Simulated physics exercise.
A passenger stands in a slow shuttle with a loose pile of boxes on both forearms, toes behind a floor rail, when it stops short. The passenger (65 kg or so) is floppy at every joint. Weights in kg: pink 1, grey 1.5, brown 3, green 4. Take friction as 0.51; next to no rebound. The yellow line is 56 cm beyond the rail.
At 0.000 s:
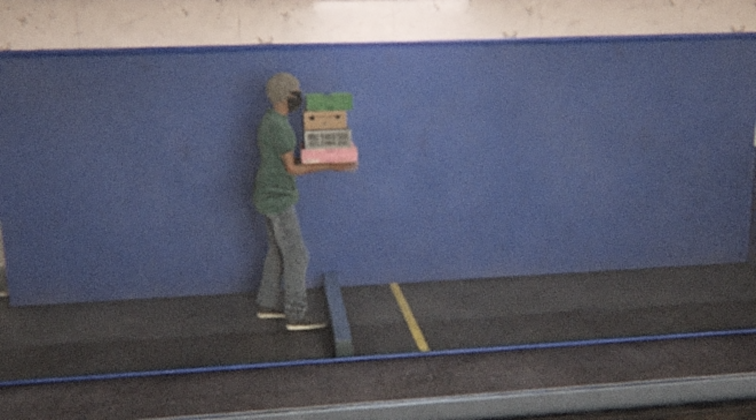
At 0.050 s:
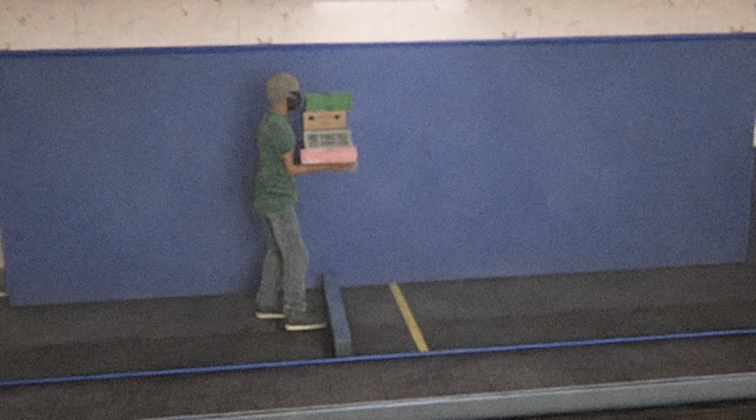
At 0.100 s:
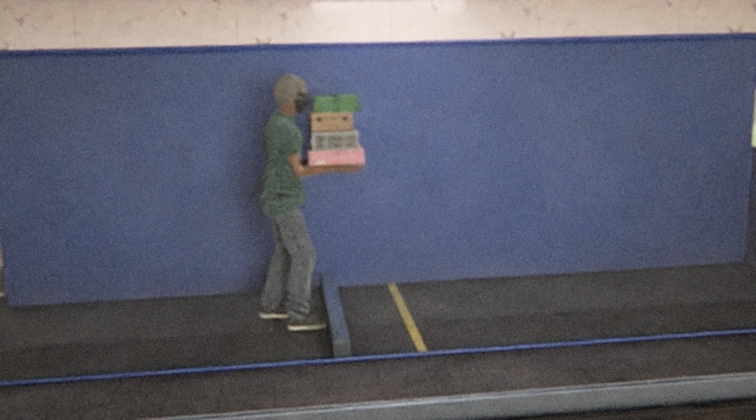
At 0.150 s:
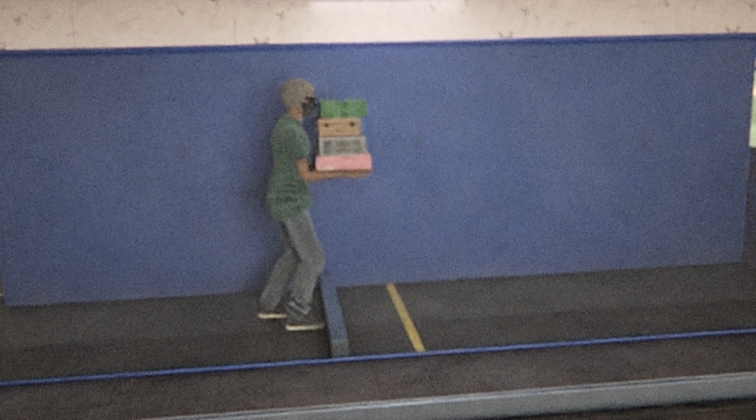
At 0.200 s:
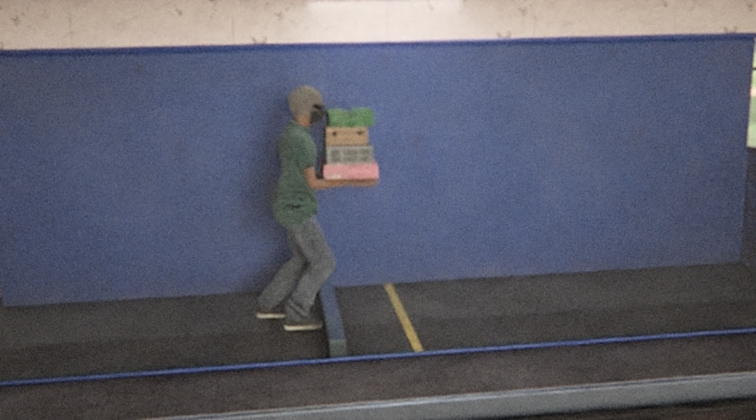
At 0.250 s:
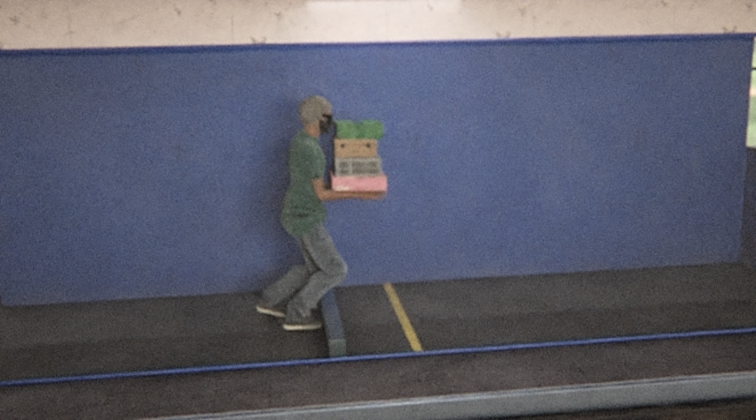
Against a blue wall, a person in a green shirt stood holding a stack of boxes on both forearms, then bent at the knees and leaned slowly to the right, feet staying behind the rail.
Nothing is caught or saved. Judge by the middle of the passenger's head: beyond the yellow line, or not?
In the end the passenger's head ends beyond the yellow line.
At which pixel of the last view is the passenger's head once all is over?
At about (429, 274).
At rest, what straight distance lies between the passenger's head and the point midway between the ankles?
About 80 cm.
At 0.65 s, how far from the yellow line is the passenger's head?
Some 5 cm past it.
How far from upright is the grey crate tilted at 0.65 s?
It is tilted some 25°.
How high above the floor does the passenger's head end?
About 30 cm.
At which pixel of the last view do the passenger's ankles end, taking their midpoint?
Near (319, 282).
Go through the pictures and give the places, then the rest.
Passenger's head (279, 103), pink carton (328, 152), yellow line (418, 337), in the first frame.
Passenger's head (279, 103), pink carton (327, 152), in the second frame.
Passenger's head (286, 105), pink carton (334, 153), in the third frame.
Passenger's head (294, 109), pink carton (341, 158), in the fourth frame.
Passenger's head (301, 116), pink carton (348, 167), in the fifth frame.
Passenger's head (311, 125), pink carton (356, 179), yellow line (412, 337). Everything loose set off at about 1.2 m/s, in the sixth frame.
After 0.45 s the passenger's head is 29 cm short of the yellow line, near (358, 186) in the last picture's view; the pink carton 10 cm short of the yellow line, tilted 25°.
After 0.65 s the passenger's head is 7 cm past the yellow line, near (412, 275) in the last picture's view.
After 0.95 s the passenger's head is 20 cm past the yellow line, near (430, 275) in the last picture's view; the pink carton 1 cm past the yellow line, tilted 20°.
When all is still (2.0 s), grey crate crosses the yellow line; brown toolbox crosses the yellow line; green carton crosses the yellow line; passenger's head crosses the yellow line.
